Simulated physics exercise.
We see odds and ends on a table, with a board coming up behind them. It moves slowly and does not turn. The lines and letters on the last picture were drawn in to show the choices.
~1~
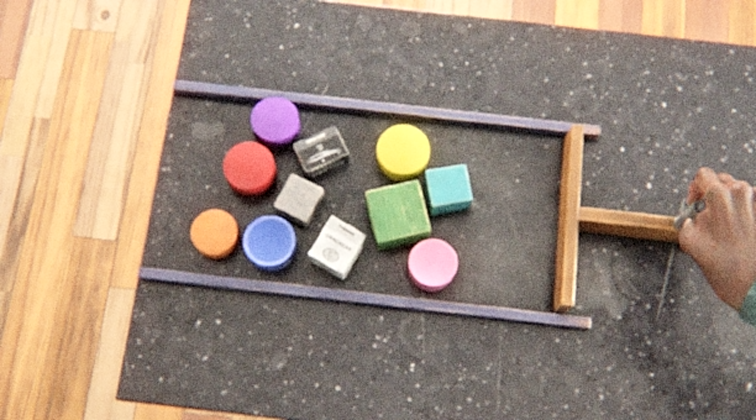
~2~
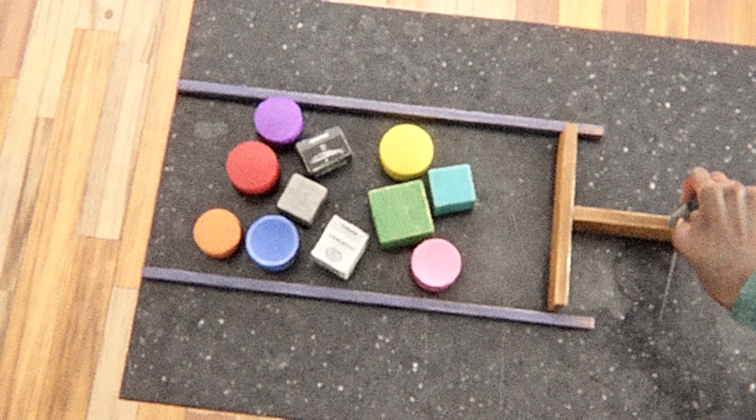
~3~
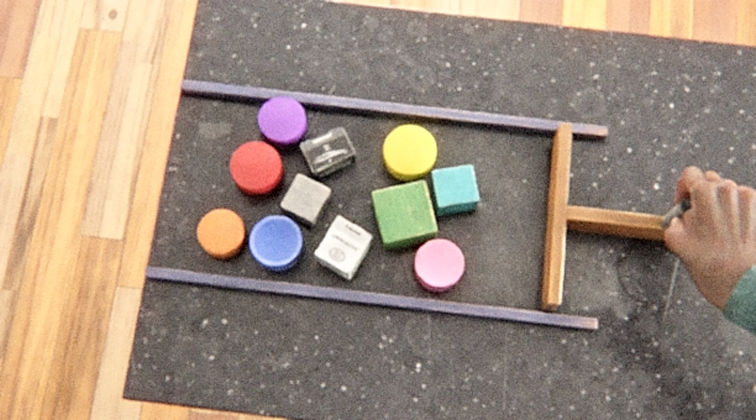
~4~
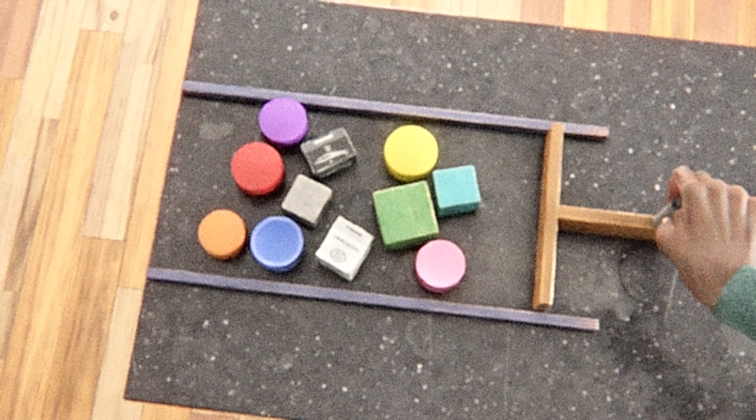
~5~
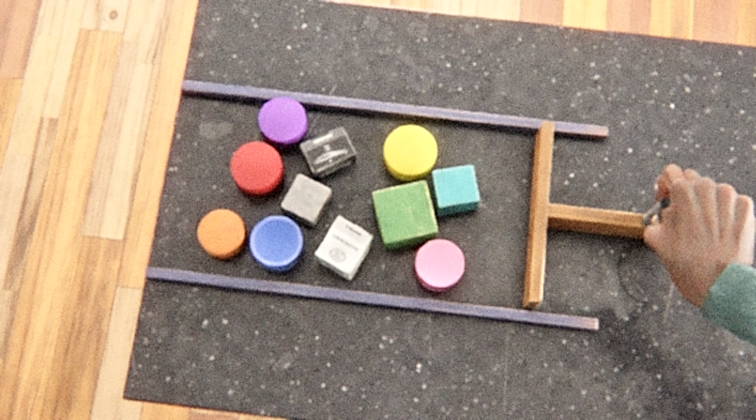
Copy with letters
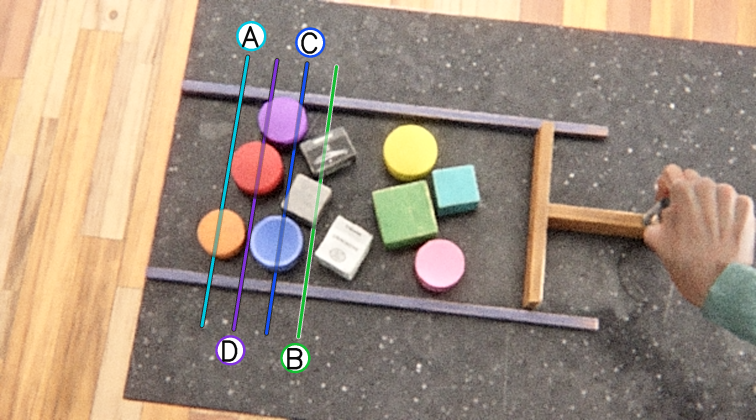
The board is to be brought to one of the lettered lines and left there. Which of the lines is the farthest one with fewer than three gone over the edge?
Stop at C.
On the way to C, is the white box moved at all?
Yes.
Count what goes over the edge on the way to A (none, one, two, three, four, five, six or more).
By then, six or more.
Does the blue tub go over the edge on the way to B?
By then, no.
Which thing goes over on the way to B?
It is the orange tin.
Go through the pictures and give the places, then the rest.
Black box (321, 153); yellow pot (403, 154); turquoise block (448, 190), in the first picture.
Board (567, 212); red pot (254, 170), in the second picture.
Board (560, 211); blue tub (278, 244), in the third picture.
Board (552, 211); purple pot (284, 124), in the fourth picture.
Board (542, 209); grey block (307, 201); orange tin (223, 235); black box (328, 153), in the fifth picture.
On the marked copy, A at (226, 186); B at (318, 196); C at (288, 193); D at (256, 189).
With C. Early on, board (450, 199); yellow pot (395, 140); pink tub (413, 263).
Further on, board (360, 189); orange tin (184, 221); red pot (228, 155).
At the end, board (290, 181); orange tin over the edge; red pot (169, 143); one fallen.
As for the rest, A drops seven; B is within the limit but short; D drops three.
